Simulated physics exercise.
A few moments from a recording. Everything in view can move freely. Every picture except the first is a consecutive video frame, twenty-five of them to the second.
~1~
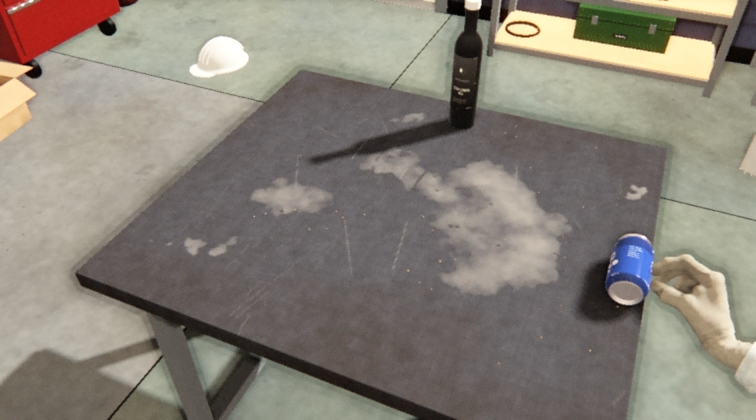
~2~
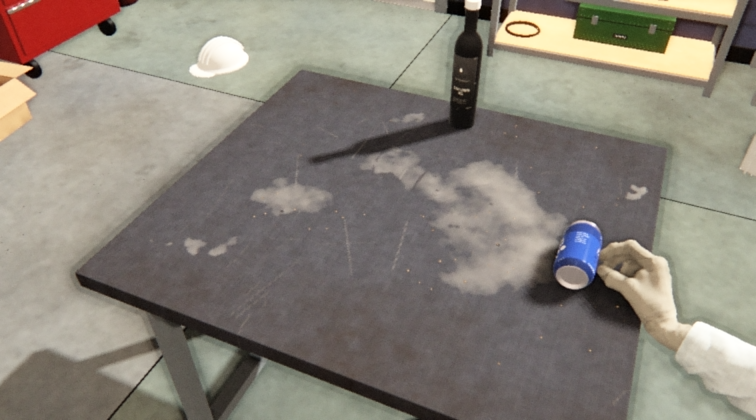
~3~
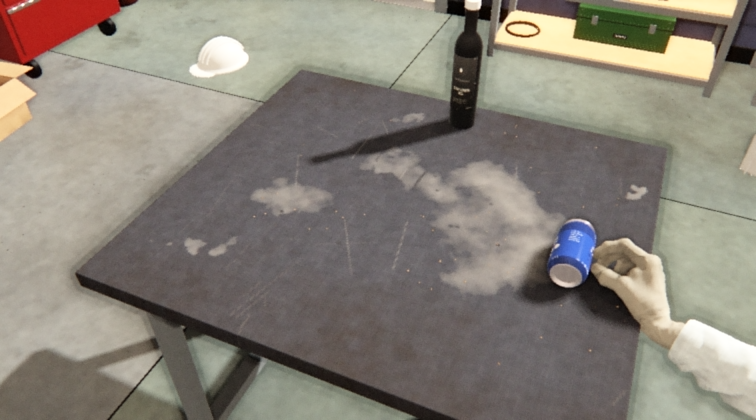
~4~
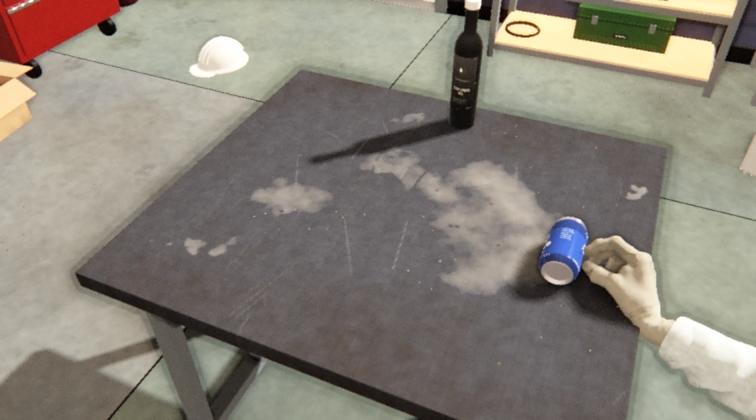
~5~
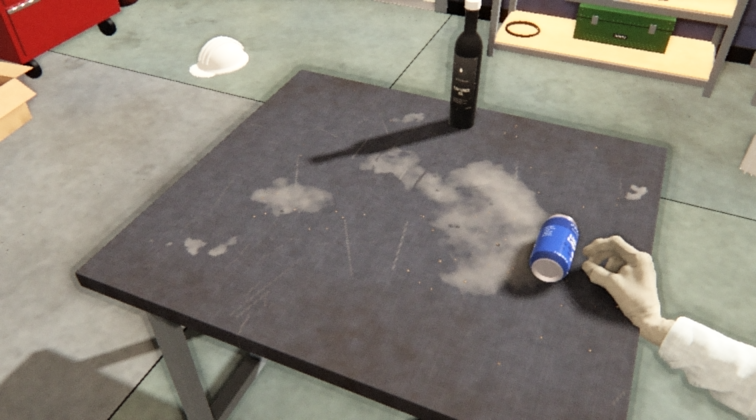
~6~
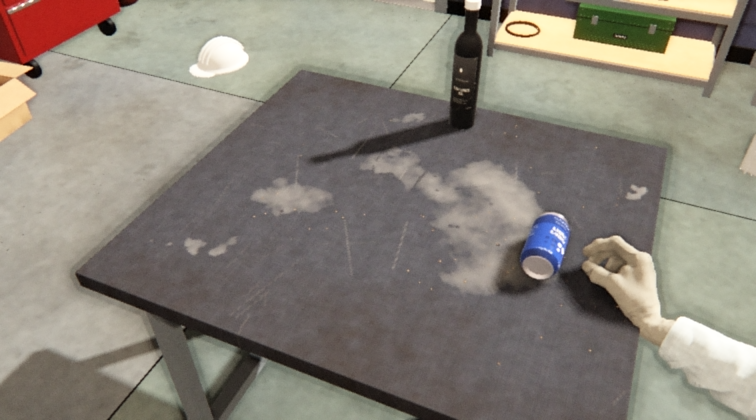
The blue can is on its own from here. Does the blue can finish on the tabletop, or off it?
The blue can finishes on the tabletop.
Then, 0.20 s later than the last frame, blue can moved about its own width near (505, 235).
Then, 0.50 s later than the last frame, blue can moved well along near (457, 221).
Then, 0.90 s later than the last frame, blue can moved well along near (416, 210).
When it is over, moved from the start, blue can. End places, in pixels of the last picture, blue can near (396, 204).
